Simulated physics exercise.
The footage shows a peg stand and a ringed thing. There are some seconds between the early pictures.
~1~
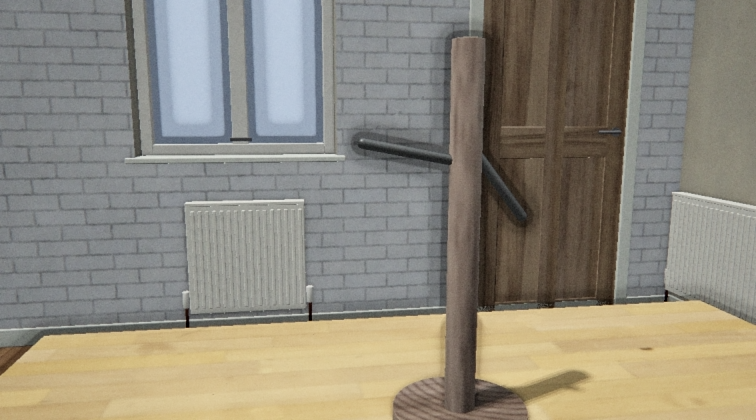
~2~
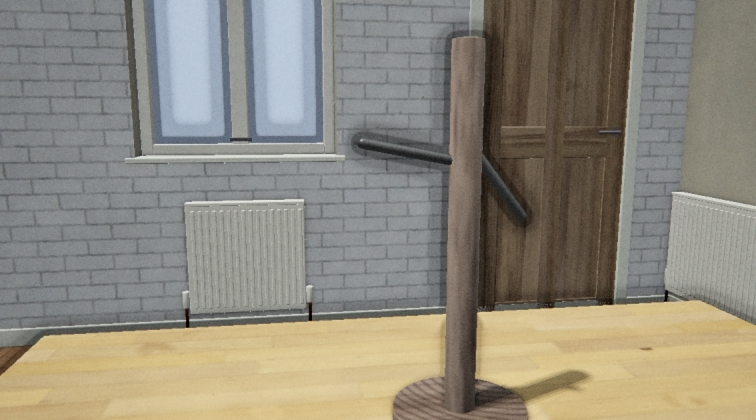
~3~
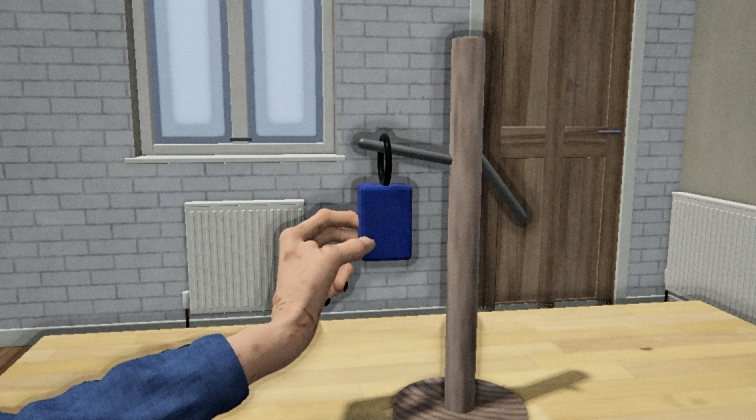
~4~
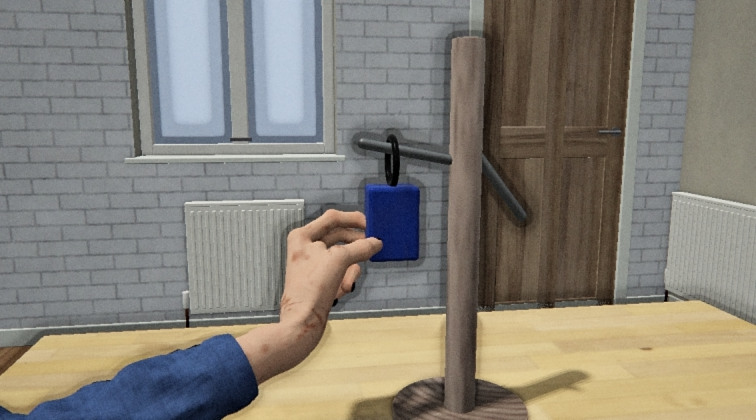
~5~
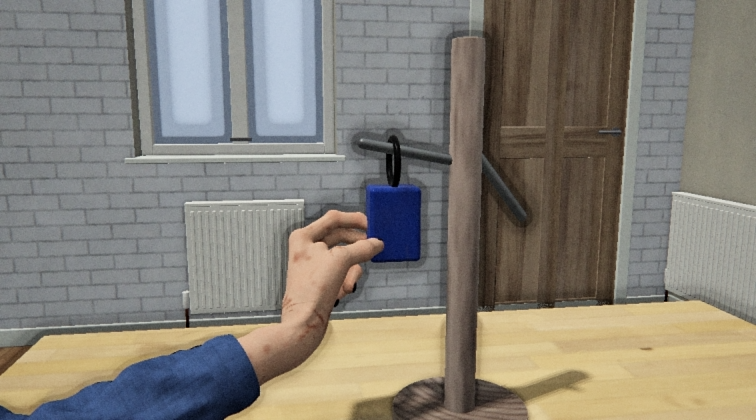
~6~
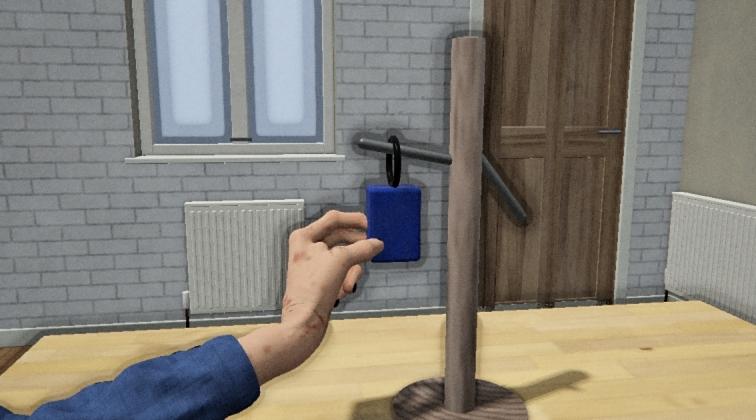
The clip opens on a wooden peg stand with dark angled pegs, alone on a table in a room. A hand in a blue sleeve then appears from the left, holding a blue pouch with its black ring around the left peg. The hand shifts the pouch slightly right and remains holding it.
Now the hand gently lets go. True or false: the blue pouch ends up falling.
False.
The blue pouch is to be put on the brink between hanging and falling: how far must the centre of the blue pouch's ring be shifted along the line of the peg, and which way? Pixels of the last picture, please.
32 pixels to the left.
Then, 0.40 s after the last picture, blue pouch at rest near (392, 199).
At rest, the blue pouch remains hooked, near (393, 199).
